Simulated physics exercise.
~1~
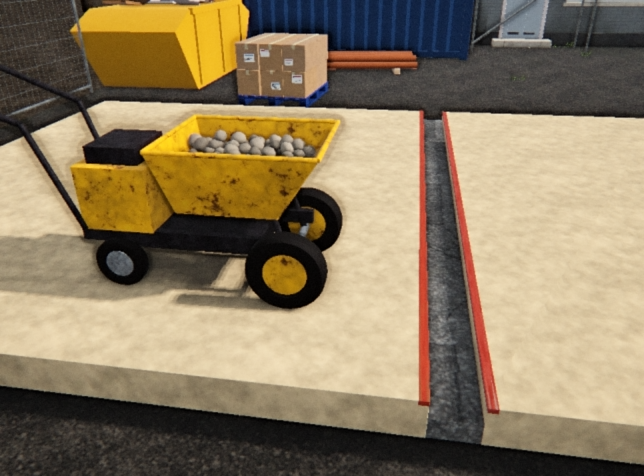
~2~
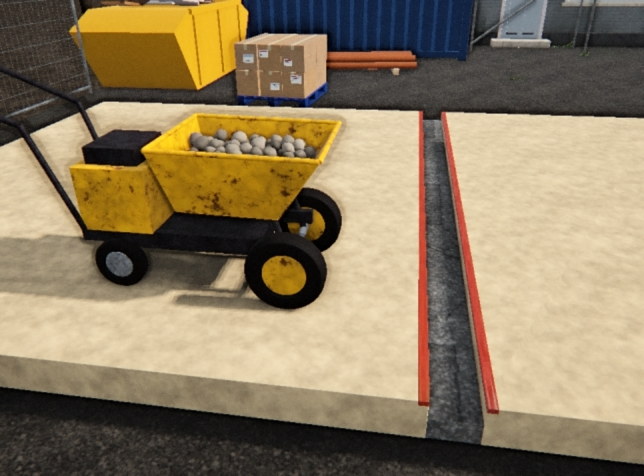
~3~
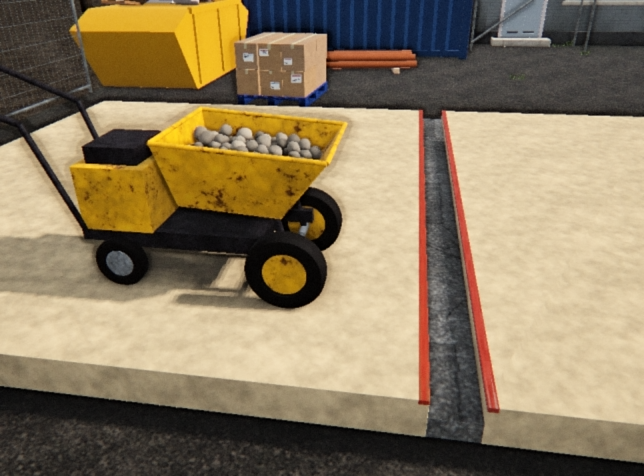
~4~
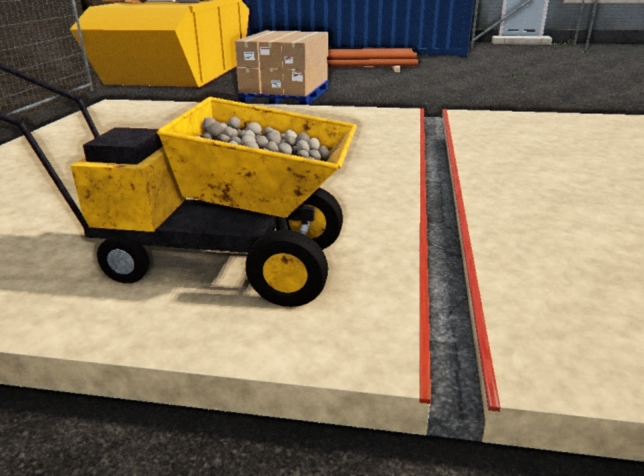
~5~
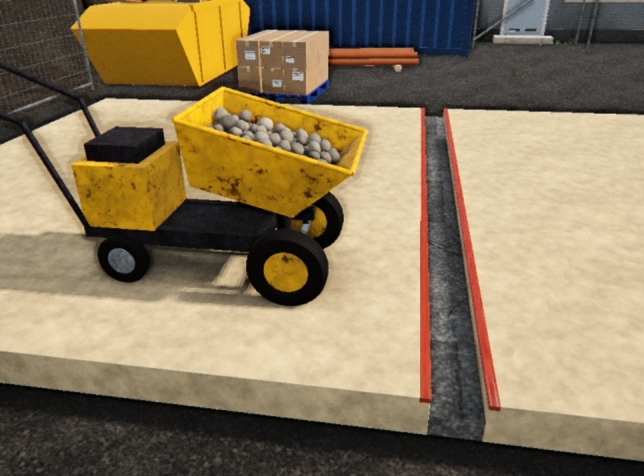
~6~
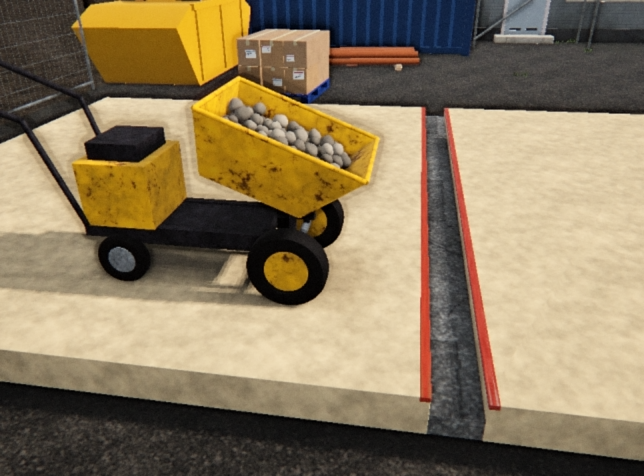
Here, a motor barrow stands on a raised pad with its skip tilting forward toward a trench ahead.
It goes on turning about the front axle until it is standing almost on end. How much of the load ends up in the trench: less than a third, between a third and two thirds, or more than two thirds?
I predict the trench will see a third to two thirds of the load.
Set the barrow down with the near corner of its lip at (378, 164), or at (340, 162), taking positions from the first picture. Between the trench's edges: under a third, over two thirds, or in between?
Lab note - position 1: Under a third; position 2: In the middle band.
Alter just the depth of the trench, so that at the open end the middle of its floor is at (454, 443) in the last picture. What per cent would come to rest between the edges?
It lands somewhere near 80 percent.
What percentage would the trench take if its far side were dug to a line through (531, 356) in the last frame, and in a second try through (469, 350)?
About 70 %, then 40 %.
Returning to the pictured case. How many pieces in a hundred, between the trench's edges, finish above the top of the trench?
Roughly 50 percent.
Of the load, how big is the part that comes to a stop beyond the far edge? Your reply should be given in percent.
I'd say around 15 per cent of the load.
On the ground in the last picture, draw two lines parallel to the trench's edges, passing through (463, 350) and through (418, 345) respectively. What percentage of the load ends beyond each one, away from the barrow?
About 30 % and 70 %.
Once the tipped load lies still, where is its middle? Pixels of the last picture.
The centre ends up roughly at (450, 281).
Just after the last frame, skip tipped steeply; every one in the skip.
A moment on, skip tipped right over; the larger part in the skip; just a few short of the trench; about a tenth in or heaped over the trench; just a few beyond it; just a few falling.
Further on, skip tipped right over; roughly a quarter in the skip; about a tenth short of the trench; roughly half in or heaped over the trench; about a tenth beyond it.
When it is over, skip tipped right over; roughly a quarter in the skip; about a tenth short of the trench; roughly half in or heaped over the trench; about a tenth beyond it.
